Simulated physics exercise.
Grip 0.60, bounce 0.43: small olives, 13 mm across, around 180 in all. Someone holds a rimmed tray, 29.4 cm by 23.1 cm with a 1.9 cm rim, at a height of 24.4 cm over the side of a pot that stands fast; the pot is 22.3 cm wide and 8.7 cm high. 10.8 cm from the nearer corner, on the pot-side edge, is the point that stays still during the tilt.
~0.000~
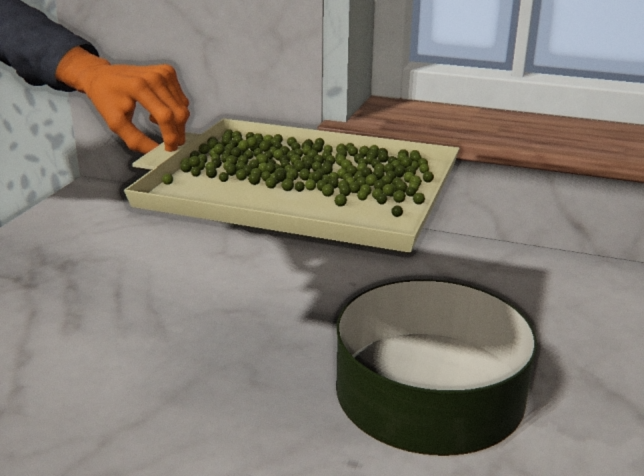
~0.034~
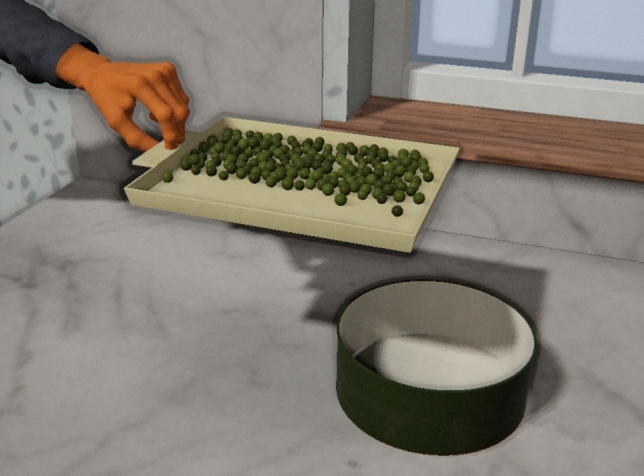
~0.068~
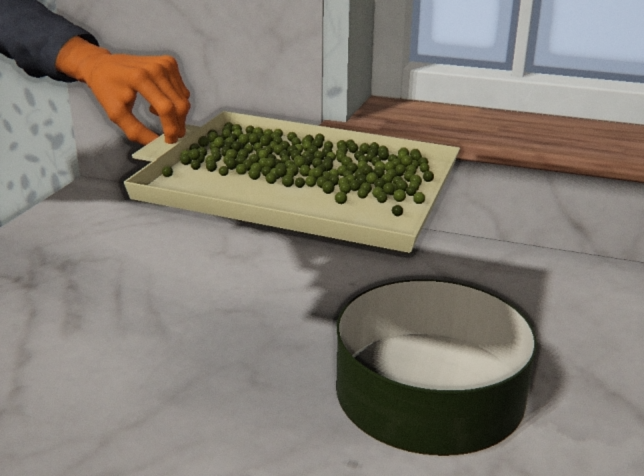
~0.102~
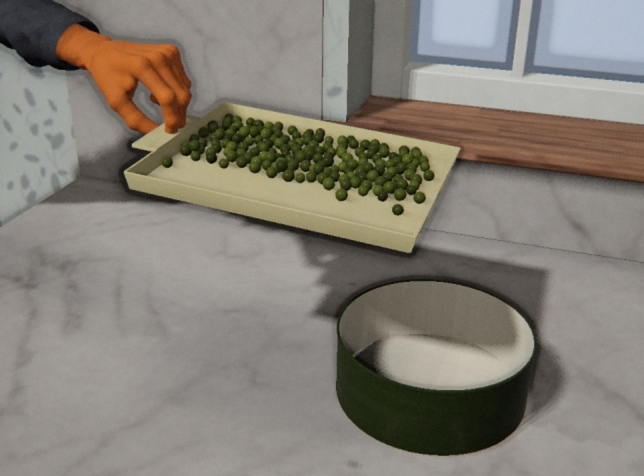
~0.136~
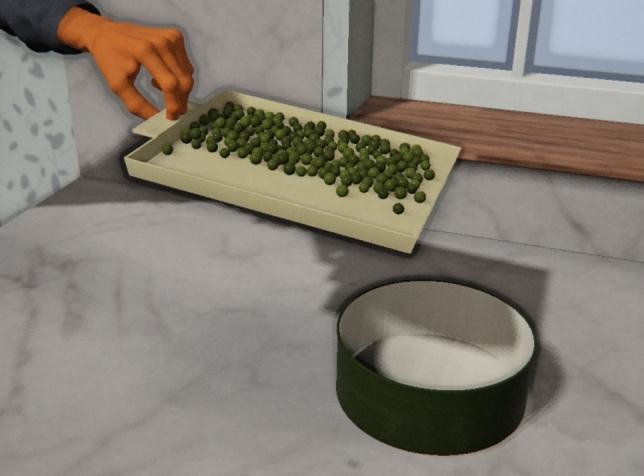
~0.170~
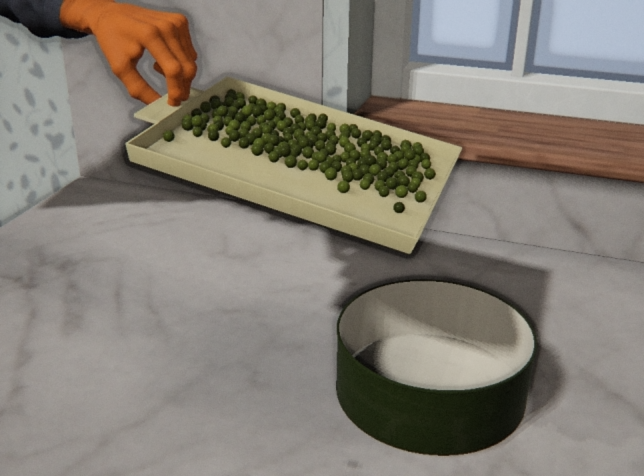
At first, an orange hand holds a cream rimmed tray of small green olives level above a marble surface, beside a dark green pot with a pale inside. Then the hand slowly raises the tray's left side, tilting it slightly down to the right, while the olives barely shift.
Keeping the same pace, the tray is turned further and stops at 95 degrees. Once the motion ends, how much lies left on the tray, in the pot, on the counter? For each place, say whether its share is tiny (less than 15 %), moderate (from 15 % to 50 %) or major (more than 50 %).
At the end, tray: A small batch. Pot: The main batch. Counter: A medium batch.
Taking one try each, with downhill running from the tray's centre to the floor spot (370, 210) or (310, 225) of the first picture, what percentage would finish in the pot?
Roughly 50 per cent on the first try and 35 per cent on the second.
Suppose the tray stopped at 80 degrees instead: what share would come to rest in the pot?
I'd expect some 40 per cent in the pot.
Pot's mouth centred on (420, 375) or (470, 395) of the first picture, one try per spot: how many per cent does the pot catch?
Spot one: Some 60 per cent; spot two: Some 60 per cent.
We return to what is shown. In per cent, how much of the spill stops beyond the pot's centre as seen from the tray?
Some 90 per cent of the spill lies beyond the centre.
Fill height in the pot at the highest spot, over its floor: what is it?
Around 2.5 cm above the floor.
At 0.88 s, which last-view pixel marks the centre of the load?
By then the middle of the load sits around (438, 164).
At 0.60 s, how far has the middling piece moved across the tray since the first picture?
8 cm.
Then, at 0.60 s, tilt 51 degrees; the tray holds 100 %, the pot 0 %.
After 0.88 s, tilt 78 degrees; the tray holds 90 %, the pot 0 %.
After 1.27 s, tilt 95 degrees; the tray holds 10 %, the pot 40 %.
By 2.2 s all is still; tray 0 %, pot 70 %, counter 30 %.
